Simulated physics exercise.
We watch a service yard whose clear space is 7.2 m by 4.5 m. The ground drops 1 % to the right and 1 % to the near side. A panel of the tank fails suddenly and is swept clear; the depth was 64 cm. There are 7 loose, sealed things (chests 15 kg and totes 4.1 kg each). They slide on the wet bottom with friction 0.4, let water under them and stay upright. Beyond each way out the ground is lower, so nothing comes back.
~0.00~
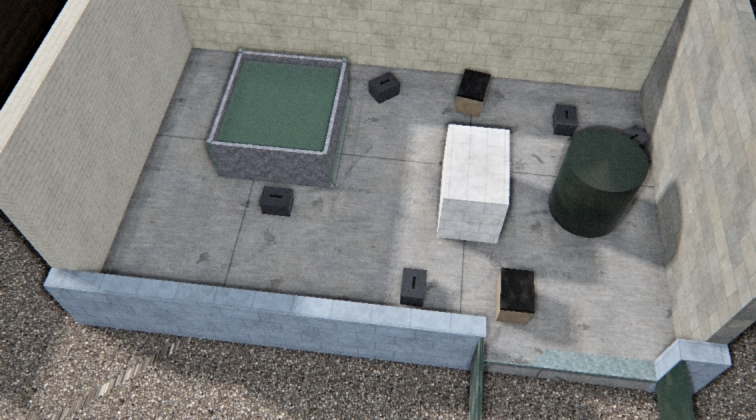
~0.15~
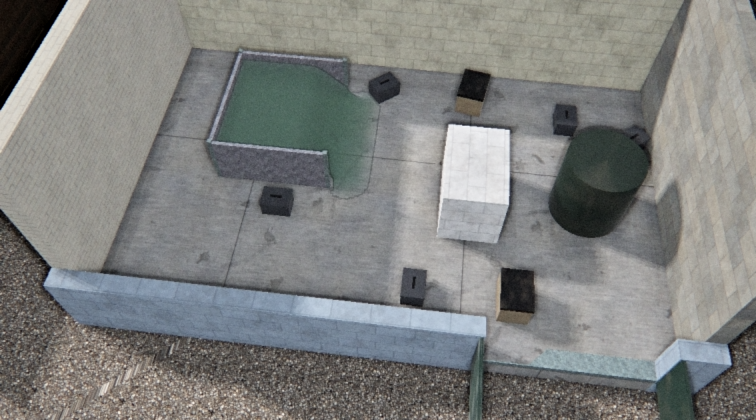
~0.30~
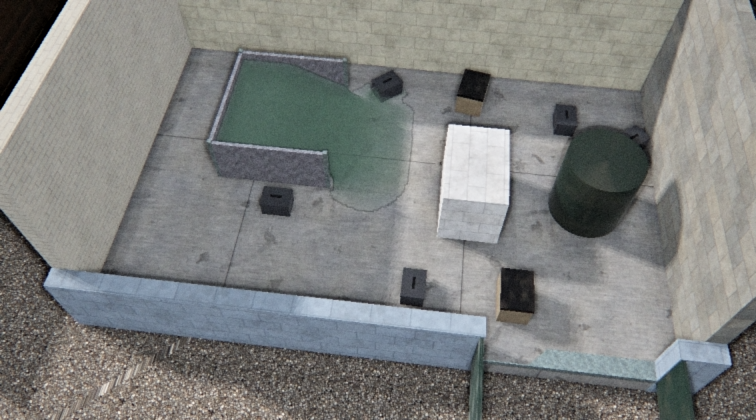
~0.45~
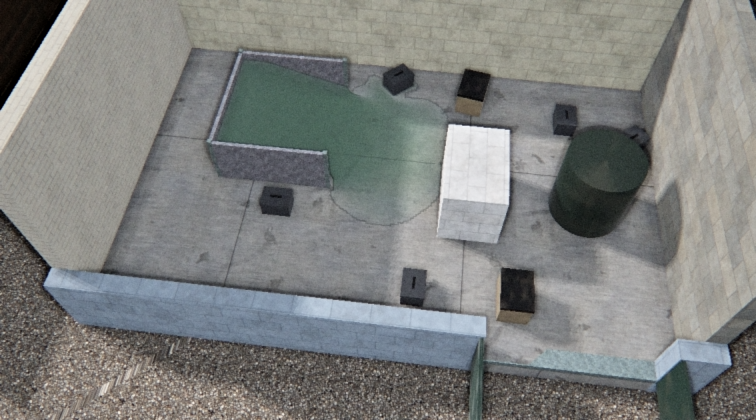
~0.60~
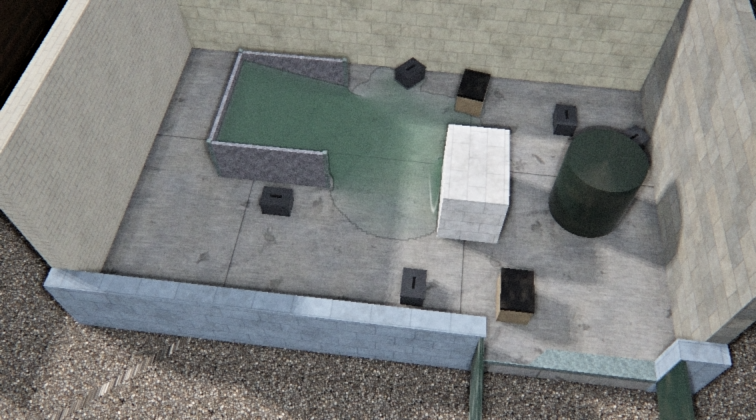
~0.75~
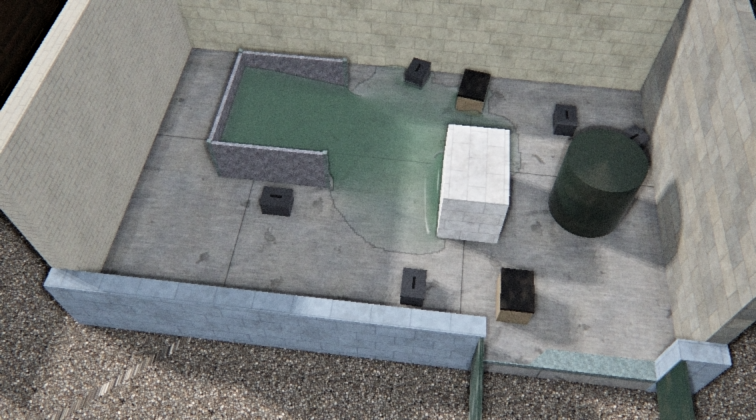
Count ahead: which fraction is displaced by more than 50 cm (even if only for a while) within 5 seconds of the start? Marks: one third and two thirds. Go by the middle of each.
Share: At least two thirds.
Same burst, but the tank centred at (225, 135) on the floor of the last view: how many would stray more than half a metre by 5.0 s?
Then 6.
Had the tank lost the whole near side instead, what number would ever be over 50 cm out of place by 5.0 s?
Then 4.
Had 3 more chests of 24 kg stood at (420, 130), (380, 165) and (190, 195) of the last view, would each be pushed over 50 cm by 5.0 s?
In that order: More, over, short of it.
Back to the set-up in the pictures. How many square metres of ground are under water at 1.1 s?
Some 11.0 m2.
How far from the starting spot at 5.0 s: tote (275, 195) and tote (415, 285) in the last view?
In that order: 0 cm, 300 cm.
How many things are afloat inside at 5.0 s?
At that moment 3.
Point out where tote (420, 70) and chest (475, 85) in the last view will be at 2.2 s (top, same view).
Around (564, 81) and (607, 78).
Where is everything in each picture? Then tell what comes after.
In the first frame, a tote at (384, 82), on the bottom; a chest at (474, 84) rests on the ground; water covers 2.6 m2; 0 of 7 have shifted.
In the second frame, a tote at (384, 82) rests on the ground; a chest at (474, 84) rests on the ground; 3.6 m2 under water; 0 of 7 have shifted.
In the third frame, a tote at (387, 81) rests on the ground, 5 cm from its start; a chest at (474, 84), on the bottom; 4.7 m2 under water; 1 of 7 have shifted.
In the fourth frame, a tote at (399, 74), on the bottom, 28 cm from its start; a chest at (474, 84), on the bottom; water covers 6.1 m2; 1 of 7 have shifted.
In the fifth frame, a tote at (411, 68), on the bottom, 51 cm from its start; a chest at (474, 84) rests on the ground; 7.3 m2 under water; 1 of 7 have shifted.
In the sixth frame, a tote at (418, 68), on the bottom, 61 cm from its start; a chest at (474, 84) rests on the ground; water covers 8.3 m2; 1 of 7 have shifted.
After 1.1 s 1 of 7 are over 50 cm from their spots; 0 afloat.
After 2.2 s 3 of 7 are over 50 cm from their spots; 5 afloat.
After 3.5 s 5 of 7 are over 50 cm from their spots; 5 afloat.
After 5.0 s 6 of 7 are over 50 cm from their spots, and 6 have been at some point; 3 afloat.
